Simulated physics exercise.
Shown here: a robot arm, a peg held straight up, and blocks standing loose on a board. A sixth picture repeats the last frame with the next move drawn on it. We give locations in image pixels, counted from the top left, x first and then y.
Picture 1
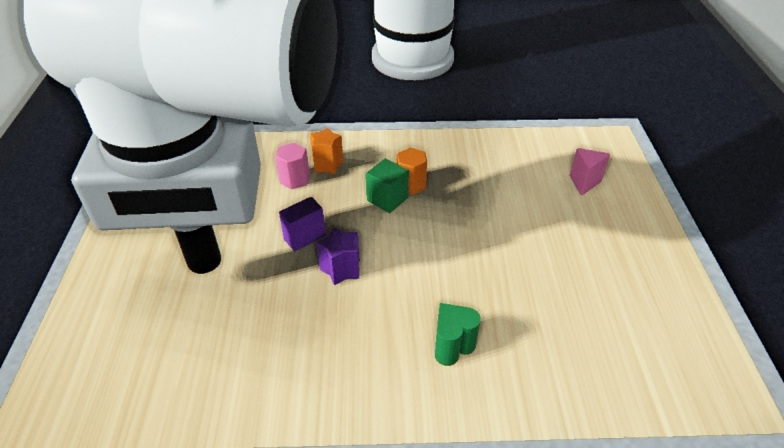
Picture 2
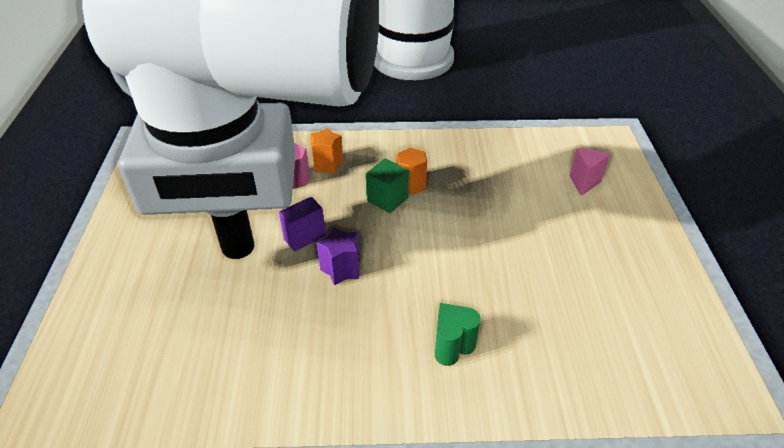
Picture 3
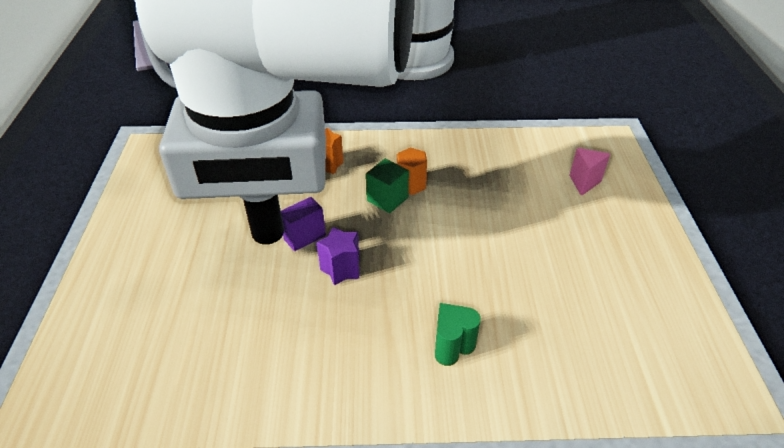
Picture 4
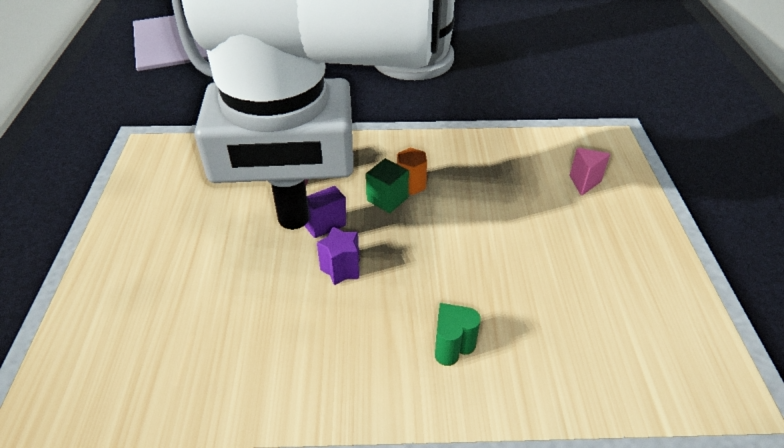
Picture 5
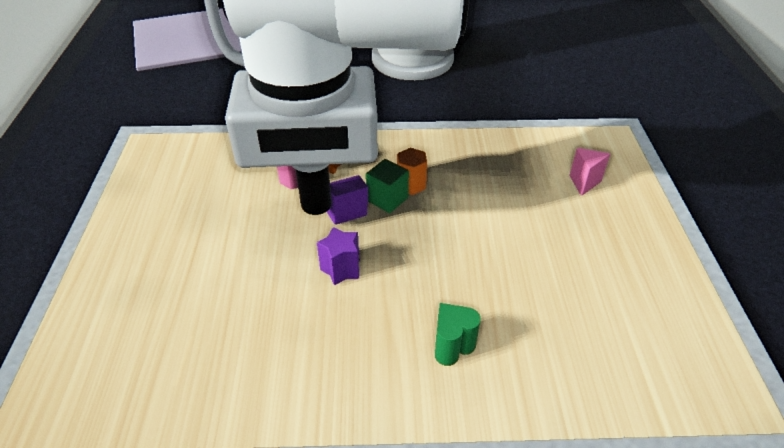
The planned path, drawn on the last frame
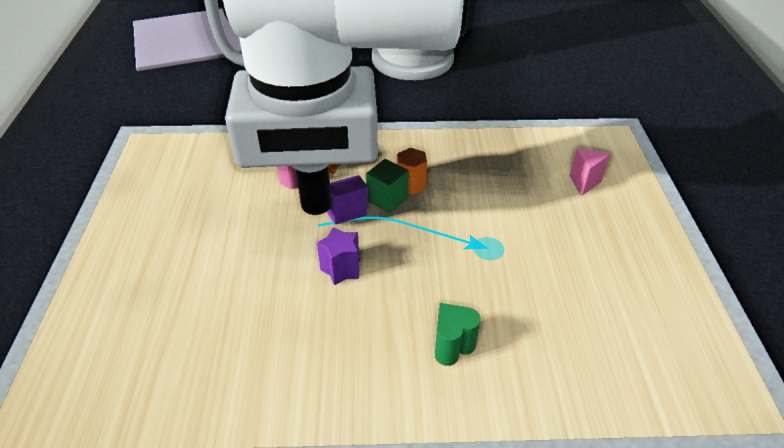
On a wooden board, a robot arm's black peg pushes a purple block rightward and away.
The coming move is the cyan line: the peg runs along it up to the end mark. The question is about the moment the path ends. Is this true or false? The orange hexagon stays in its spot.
False.
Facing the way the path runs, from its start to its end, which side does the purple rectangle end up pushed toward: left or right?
The answer is left.
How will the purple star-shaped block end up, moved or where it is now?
That block is going to be left alone.
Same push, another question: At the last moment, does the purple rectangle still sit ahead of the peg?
The answer is no.
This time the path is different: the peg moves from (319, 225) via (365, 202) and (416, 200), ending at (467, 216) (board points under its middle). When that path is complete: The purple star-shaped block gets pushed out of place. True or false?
False
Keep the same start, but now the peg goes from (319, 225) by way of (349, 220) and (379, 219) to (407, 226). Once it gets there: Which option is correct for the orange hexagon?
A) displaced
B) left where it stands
I'll go with A - displaced.
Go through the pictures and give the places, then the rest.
The first picture shows lower end of the peg (205, 263), tops of blocks, purple star-shaped block (339, 241), purple rectangle (301, 209), green square piece (387, 171), orange hexagon (412, 157).
The second picture shows peg (239, 249), blocks as before.
The third picture shows peg (268, 235), blocks as before.
The fourth picture shows peg (294, 220), purple rectangle (323, 198).
The fifth picture shows peg (317, 206), purple star-shaped block (339, 241), purple rectangle (346, 186), green square piece (387, 171), orange hexagon (412, 157).
The drawn path runs from (319, 225) via (376, 218) and (432, 231), ending at (489, 249).
What follows on the original path. One third of the way, peg (376, 199); purple rectangle (398, 173), turned 35° anticlockwise; green square piece (420, 156); orange hexagon (440, 142).
Two thirds of the way, peg (435, 213); purple rectangle (408, 172), turned 45° anticlockwise; green square piece (426, 153), turned 15° anticlockwise; orange hexagon (443, 139).
At the end, peg (492, 230); purple star-shaped block not moved; purple rectangle (408, 172), turned 45° anticlockwise; green square piece (426, 153), turned 15° anticlockwise; orange hexagon (443, 139).
